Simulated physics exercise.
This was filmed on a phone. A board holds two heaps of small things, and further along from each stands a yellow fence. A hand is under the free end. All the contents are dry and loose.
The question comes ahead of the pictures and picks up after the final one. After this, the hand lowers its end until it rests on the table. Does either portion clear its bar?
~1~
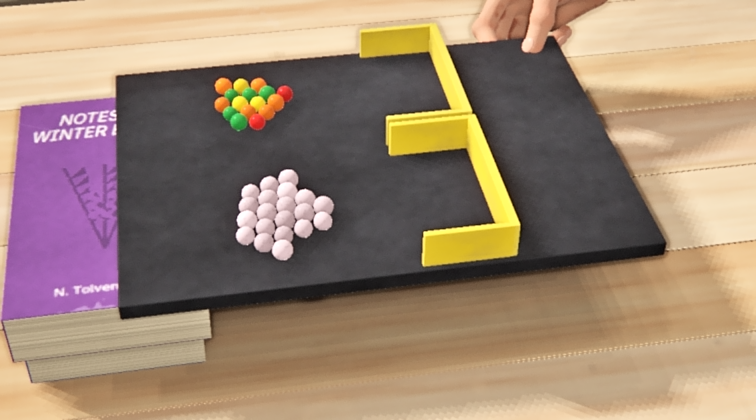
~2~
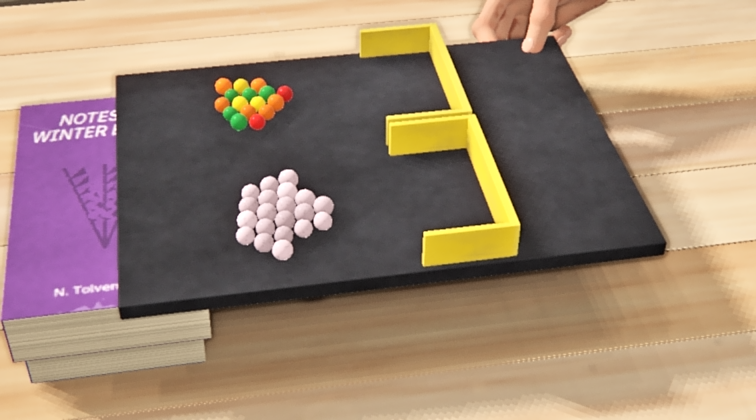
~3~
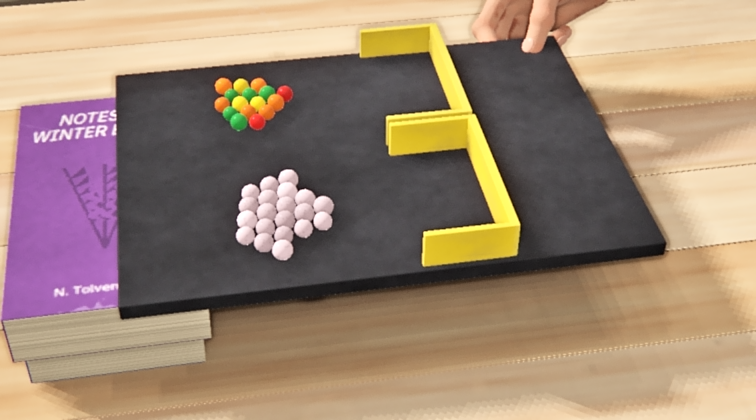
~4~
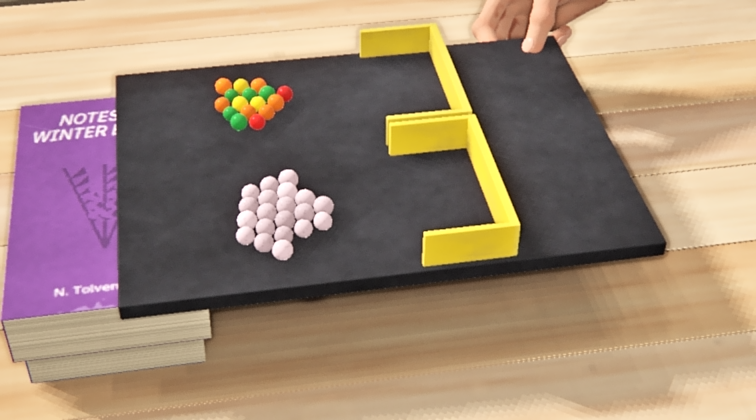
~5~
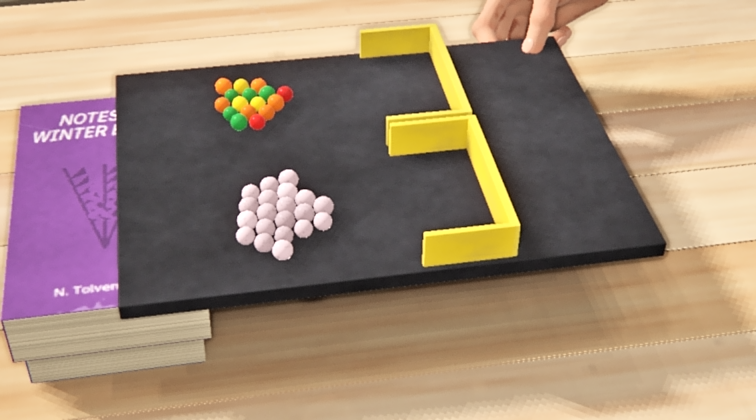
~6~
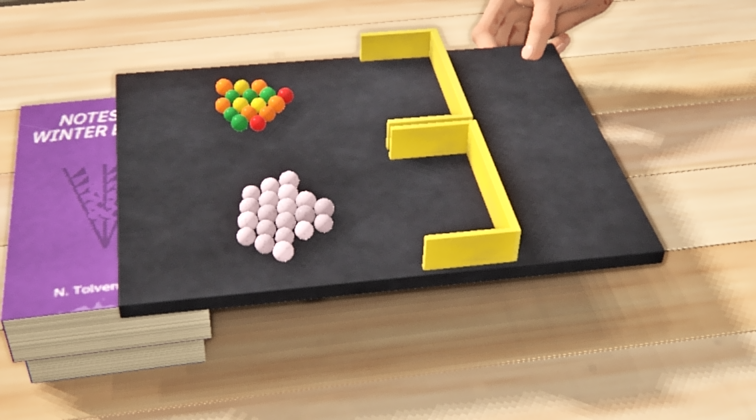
The front portion is going to gather behind its barrier; the back portion is going to gather behind its barrier.
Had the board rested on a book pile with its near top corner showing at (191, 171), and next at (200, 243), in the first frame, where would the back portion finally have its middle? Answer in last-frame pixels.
(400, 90), then (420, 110).
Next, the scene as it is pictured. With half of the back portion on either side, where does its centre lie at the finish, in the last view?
Centre at rest, last frame: Approx. (427, 128) px.
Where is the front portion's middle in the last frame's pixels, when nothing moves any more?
Around (460, 245).
Then, 0.21 s past the last view, board sloping at 6°; front portion where it was; back portion where it was.
Then, 0.48 s past the last view, board sloping at 12°; front portion on its way down; back portion on its way down.
Then, 0.76 s past the last view, board resting at 13°; front portion has reached its bar; back portion has reached its bar.
Finally, board resting at 13°; front portion gathered behind its bar; back portion gathered behind its bar.
